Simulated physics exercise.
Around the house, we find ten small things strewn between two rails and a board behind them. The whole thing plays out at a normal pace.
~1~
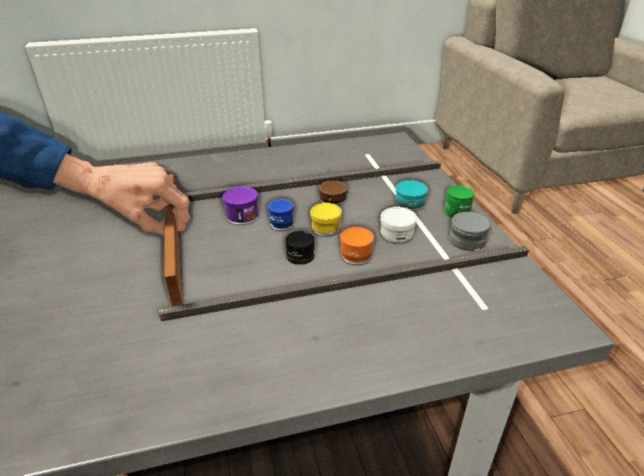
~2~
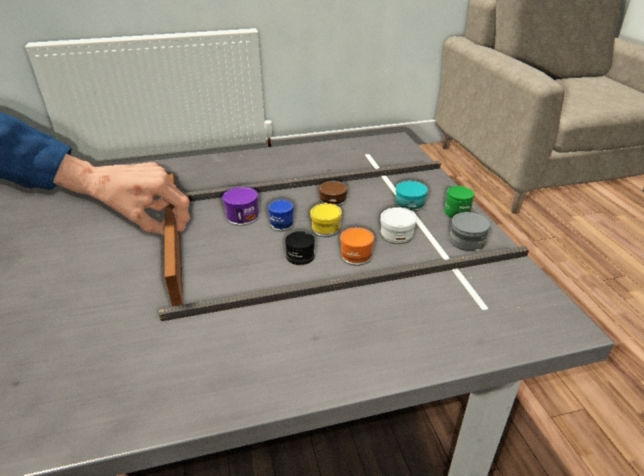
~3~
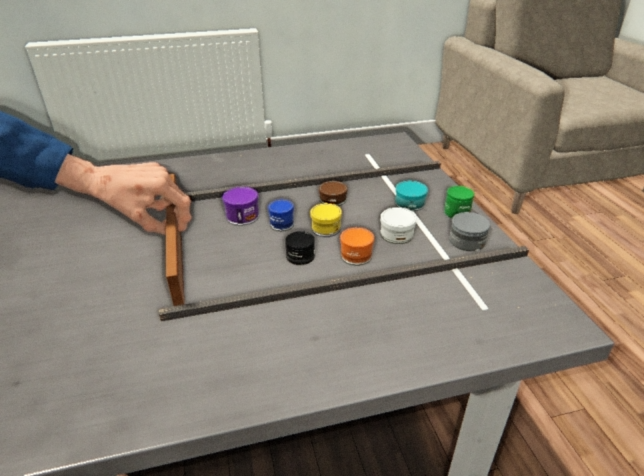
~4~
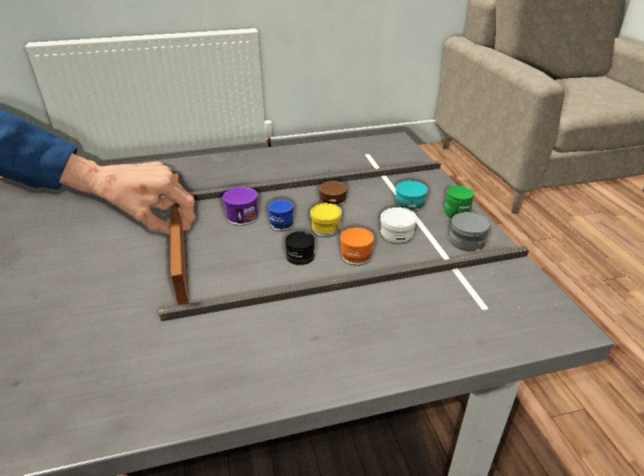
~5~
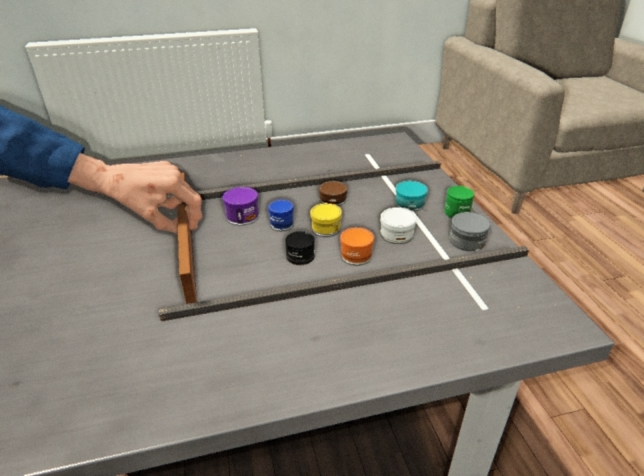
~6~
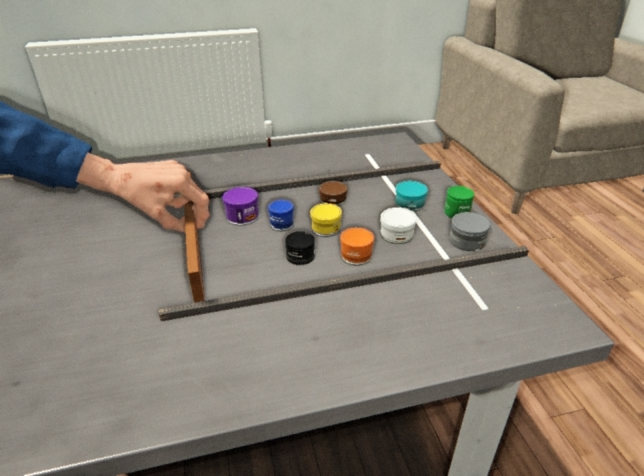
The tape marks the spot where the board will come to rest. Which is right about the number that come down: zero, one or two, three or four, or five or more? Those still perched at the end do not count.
Honestly, the push sends none of them over the end.
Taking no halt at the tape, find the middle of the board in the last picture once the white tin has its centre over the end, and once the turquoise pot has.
The middle sits near (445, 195) for the first and near (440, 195) for the other.
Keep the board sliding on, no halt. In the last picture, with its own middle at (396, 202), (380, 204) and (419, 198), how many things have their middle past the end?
0; 0; 0.
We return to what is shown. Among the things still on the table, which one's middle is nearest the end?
That is the green tub.
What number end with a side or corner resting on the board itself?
5 touch it.
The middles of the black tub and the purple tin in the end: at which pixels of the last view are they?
Near (443, 226) and (412, 182).
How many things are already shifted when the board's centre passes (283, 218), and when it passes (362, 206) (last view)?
That makes 3 at the first spot and 7 at the second.
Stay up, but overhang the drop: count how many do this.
The total here is 0.
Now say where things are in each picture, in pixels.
In the first picture, green tub (459, 202); grey tub (469, 232); turquoise pot (411, 196); board (173, 234); tape (413, 214).
In the second picture, grey tub (469, 232); yellow tin (326, 220).
In the third picture, turquoise pot (411, 196); purple tin (242, 206).
In the fourth picture, green tub (459, 203); white tin (398, 226).
In the fifth picture, grey tub (469, 232); board (185, 232).
In the sixth picture, green tub (459, 203); grey tub (469, 232); turquoise pot (411, 196); board (192, 231); tape (413, 214).
Soon after, none off yet; green tub at rest near (459, 203); grey tub at rest near (469, 232); turquoise pot at rest near (411, 196).
At rest, the number that fall off is zero.
